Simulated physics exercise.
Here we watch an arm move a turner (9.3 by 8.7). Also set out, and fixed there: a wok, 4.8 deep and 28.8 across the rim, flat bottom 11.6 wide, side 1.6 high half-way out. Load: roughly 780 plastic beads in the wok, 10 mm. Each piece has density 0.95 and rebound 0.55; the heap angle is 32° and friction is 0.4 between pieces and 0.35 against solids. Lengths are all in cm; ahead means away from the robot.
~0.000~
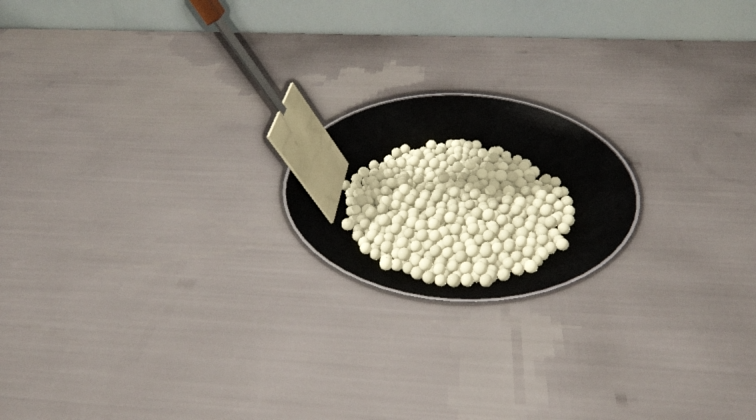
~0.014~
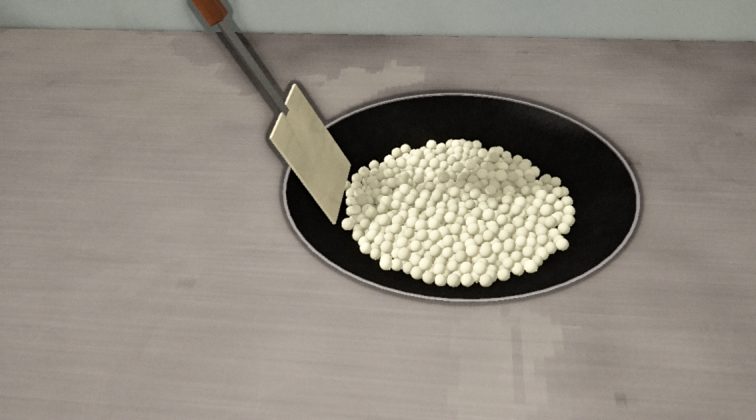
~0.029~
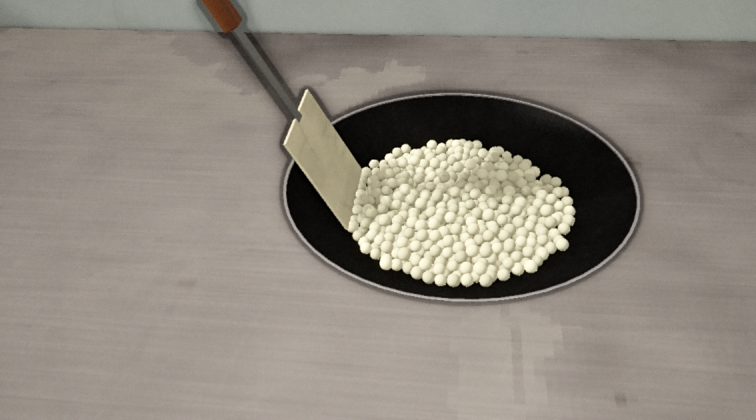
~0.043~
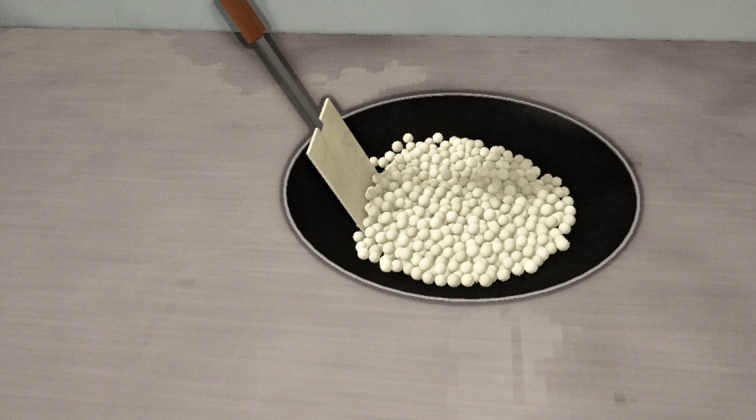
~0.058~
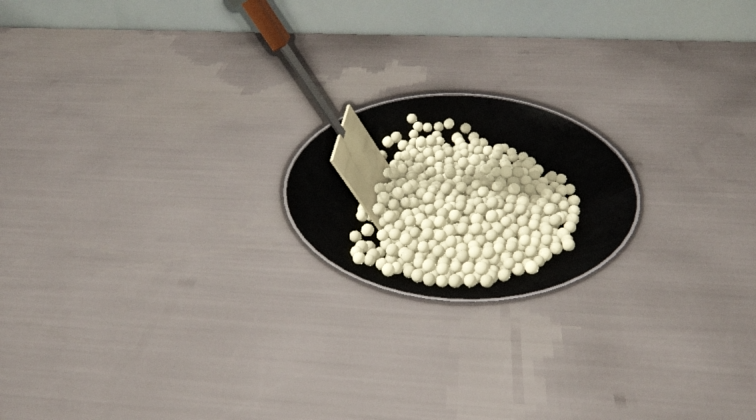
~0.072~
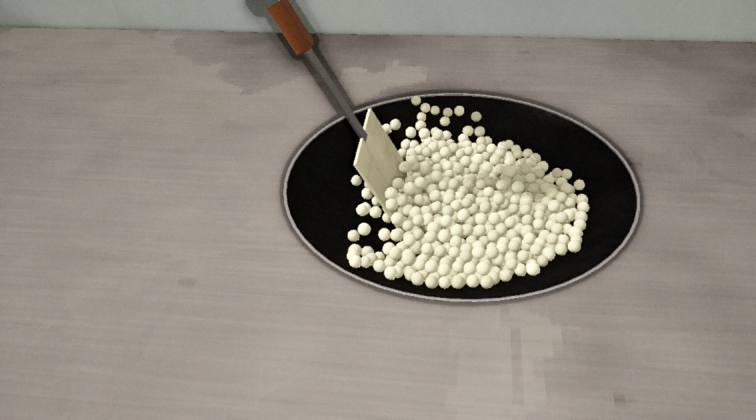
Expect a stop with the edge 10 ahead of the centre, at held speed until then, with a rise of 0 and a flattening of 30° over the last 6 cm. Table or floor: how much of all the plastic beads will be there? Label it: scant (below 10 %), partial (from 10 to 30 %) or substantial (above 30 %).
Substantial (above 30 %).
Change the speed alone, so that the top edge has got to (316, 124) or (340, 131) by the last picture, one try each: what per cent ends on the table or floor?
Respectively, around 15 and 30 per cent.
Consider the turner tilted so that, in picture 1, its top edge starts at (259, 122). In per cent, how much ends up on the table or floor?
Spill: Approx. 35 per cent.
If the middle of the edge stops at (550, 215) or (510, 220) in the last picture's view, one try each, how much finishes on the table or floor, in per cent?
I'd say some 25 per cent, then some 5 per cent.
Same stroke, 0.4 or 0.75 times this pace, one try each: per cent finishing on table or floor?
Close to 20 and 35 percent respectively.
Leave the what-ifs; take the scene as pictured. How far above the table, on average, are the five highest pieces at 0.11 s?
Somewhere around 7 centimetres high.
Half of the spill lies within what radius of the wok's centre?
It works out to near 32 cm.
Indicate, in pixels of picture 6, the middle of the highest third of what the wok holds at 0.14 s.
I'd put it somewhere near (535, 186).
After 0.11 s, sloping 62°, highest piece 7 above the table; 772 in the wok, 5 on the blade or in flight.
After 0.14 s, sloping 55°, highest piece 8 above the table; 765 in the wok, 12 on the blade or in flight.
After 0.36 s, sloping 32°, highest piece 6 above the table; 453 in the wok, 296 on the table or floor, 28 on the blade or in flight.
After 1.41 s, sloping 32°, highest piece 5 above the table; 452 in the wok, 325 on the table or floor.
In the end, 452 in the wok, 325 on the table or floor. That is 42 % on the table or floor.
